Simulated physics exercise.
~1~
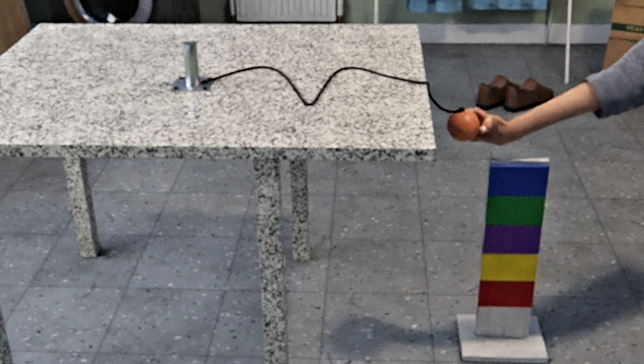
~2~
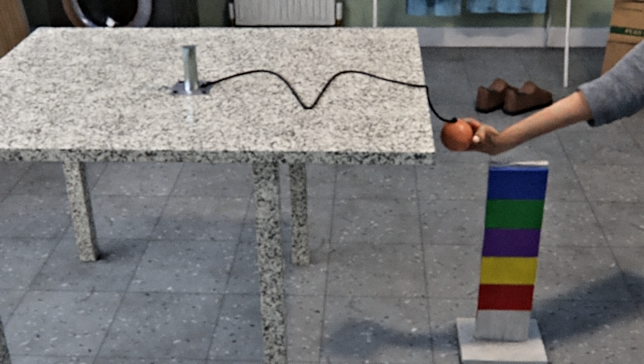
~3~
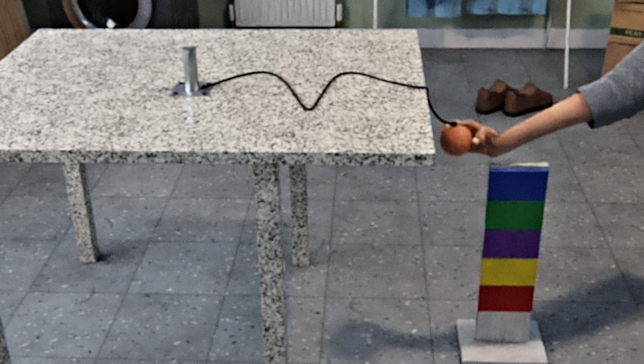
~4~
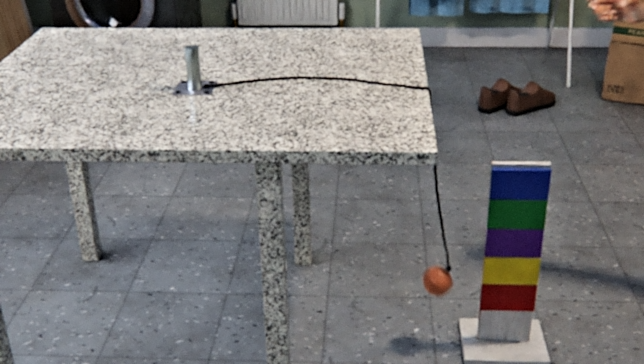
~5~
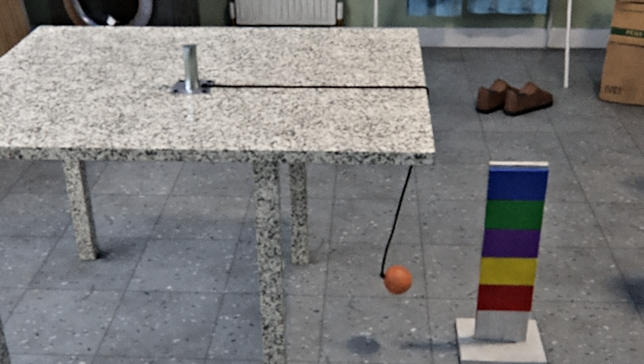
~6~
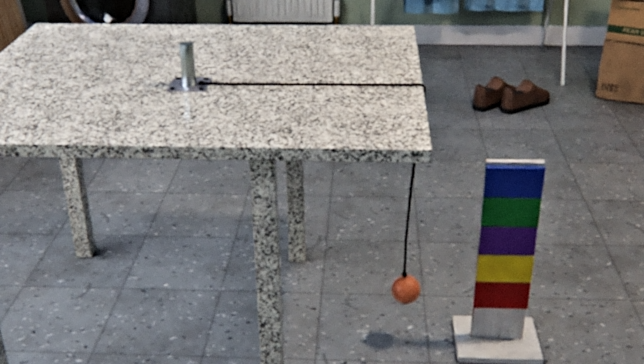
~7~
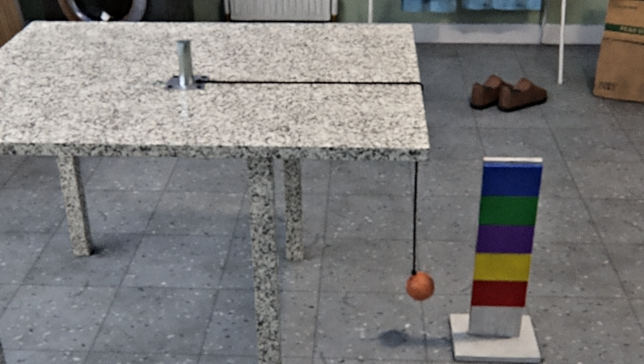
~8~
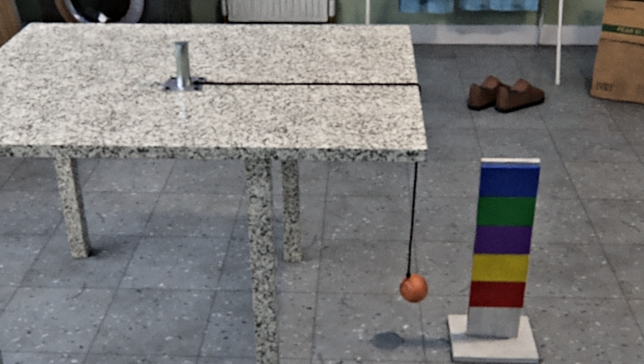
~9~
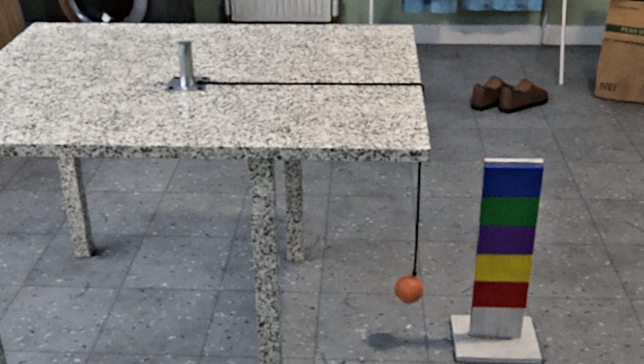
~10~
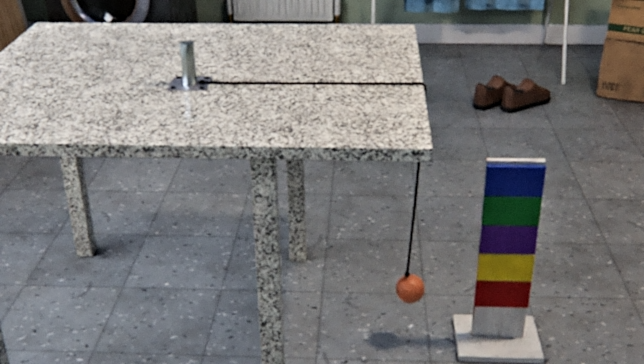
At first, a hand holds an orange ball-like fruit just off the right edge of a speckled table, near a board striped blue, green, purple, yellow and red. A dark, slack shoelace runs from it across the tabletop to a short metal post. The hand lets go and draws back, and the orange drops beside the board as the lace pulls straight over the edge. The orange swings left beneath the table edge, then drifts back to the right and sways slightly. It ends hanging almost still on the taut lace, level with the red band.
